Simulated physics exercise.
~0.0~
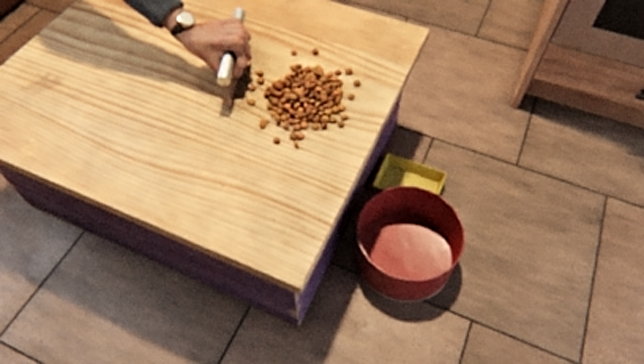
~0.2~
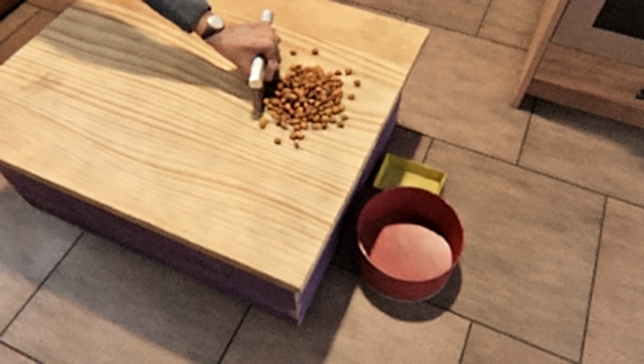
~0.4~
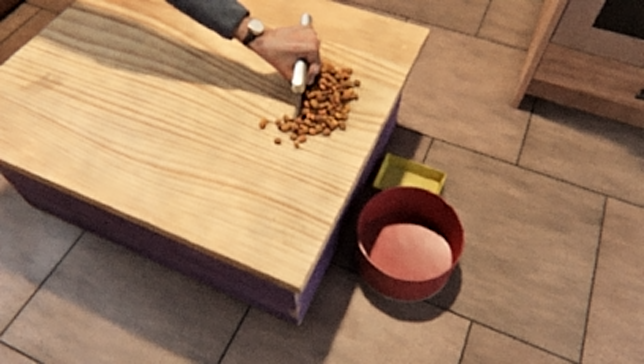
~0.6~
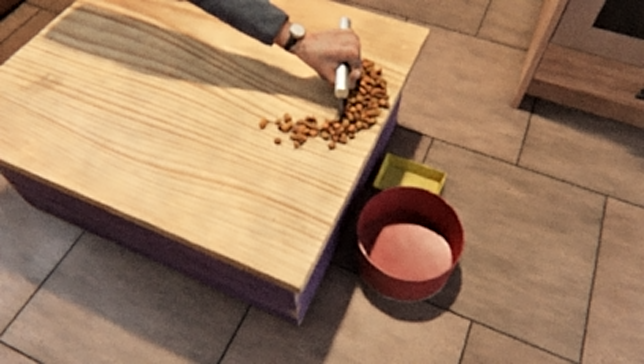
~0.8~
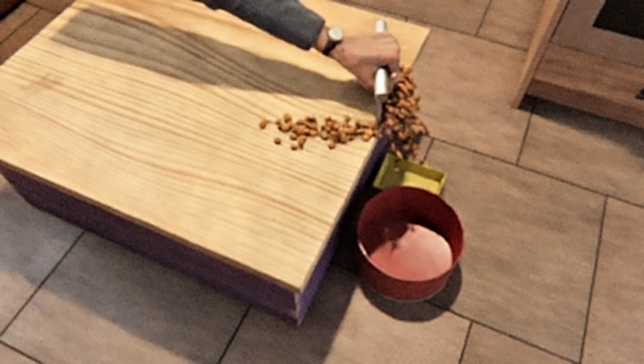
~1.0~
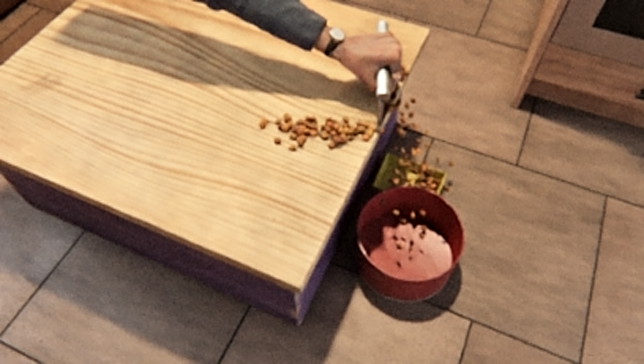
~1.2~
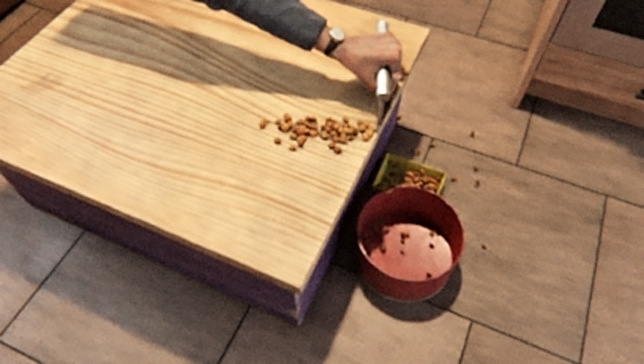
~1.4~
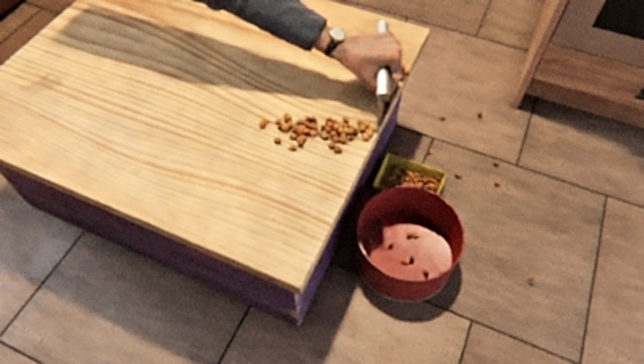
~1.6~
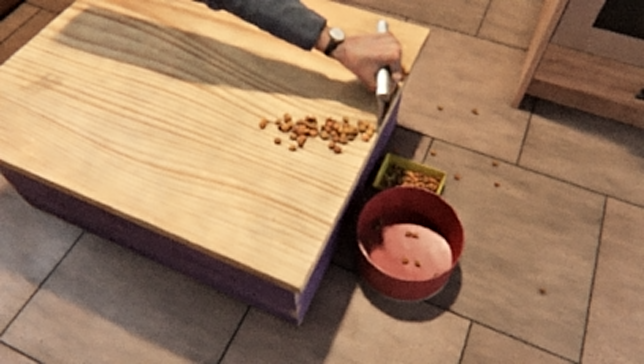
A hand with a wristwatch, gripping a pale-handled scraper, moves across a light wooden tabletop seen from above, over a floor of brownish tiles. A heap of small brown kibble lies near the table's right side, with a yellow tin and a larger red pot on the floor below. The scraper pushes into the heap and drives much of it rightward to the edge, where the hand stops. Pieces spill over and drop, many into the tin, a few into the pot. A few others scatter across the tiles, while a sizeable strip of kibble remains on the table.
